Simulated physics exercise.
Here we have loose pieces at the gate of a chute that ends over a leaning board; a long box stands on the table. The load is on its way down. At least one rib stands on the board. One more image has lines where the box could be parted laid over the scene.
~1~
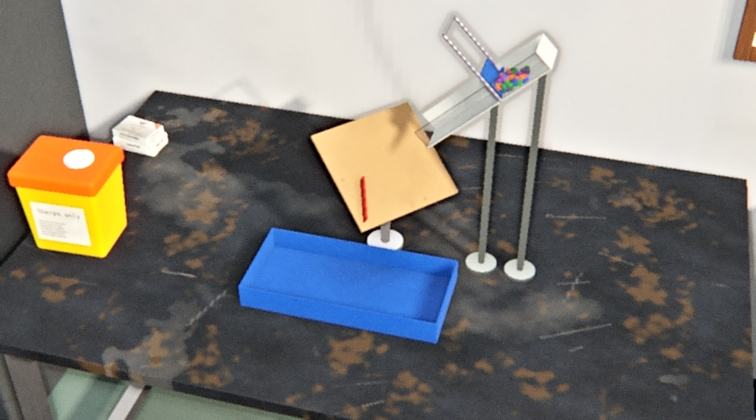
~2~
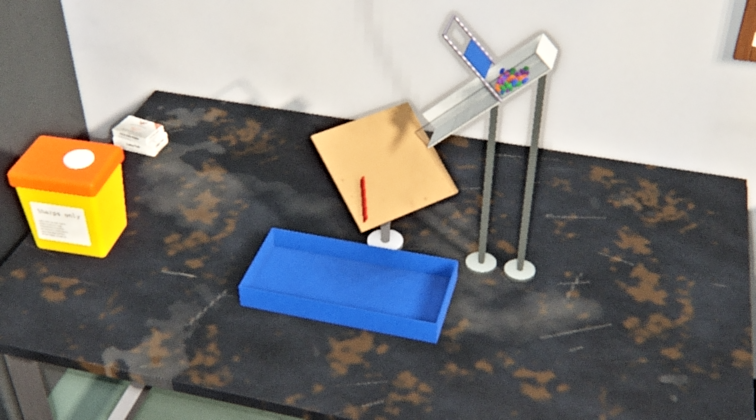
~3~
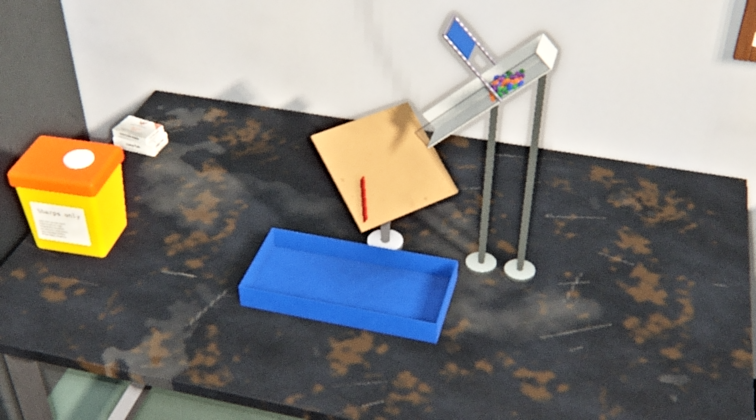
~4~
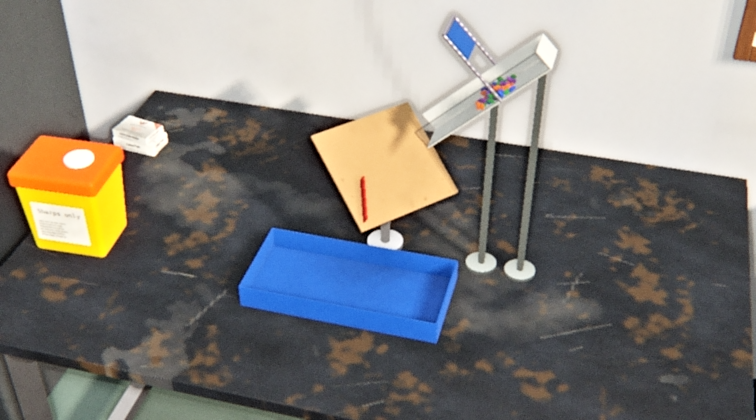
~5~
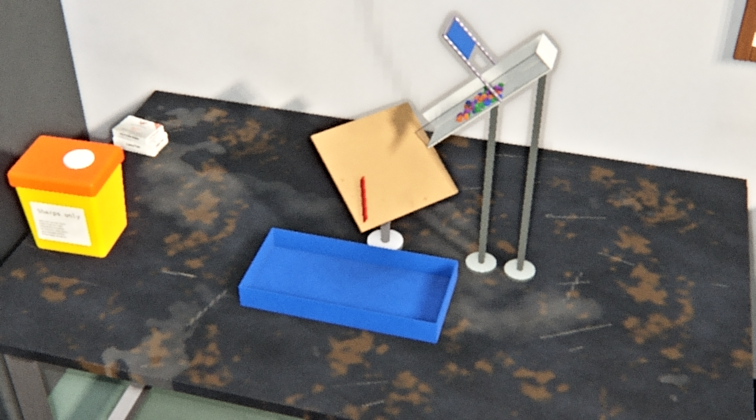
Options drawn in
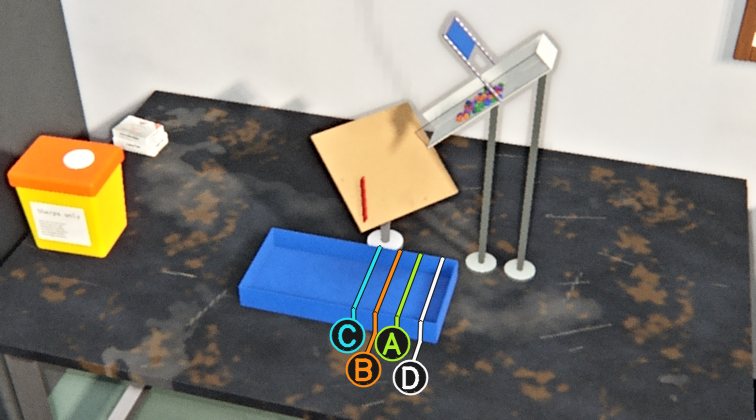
In the video, a blue gate slides up at a sloping chute above a tilted tan board with a red rib, and a cluster of colourful pieces slides down leftward along the chute, while the long blue box below stays empty.
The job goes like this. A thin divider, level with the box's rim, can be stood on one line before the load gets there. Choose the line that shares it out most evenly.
The answer is line A.
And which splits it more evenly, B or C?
B it is.
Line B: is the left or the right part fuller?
The right side.
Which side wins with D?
The left side.
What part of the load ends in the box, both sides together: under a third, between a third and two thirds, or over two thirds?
About that: Over two thirds.
On the marked copy, line A crosses the front rim at (397, 317); line B crosses the front rim at (375, 313); line C crosses the front rim at (353, 308); line D crosses the front rim at (421, 321).
With A, of what is caught, about two thirds on the left of the divider, about a third on the right.
With B, of what is caught, about a quarter on the left of the divider, most on the right.
With C, of what is caught, none on the left of the divider, all on the right.
With D, of what is caught, nearly all on the left of the divider, a small part on the right.
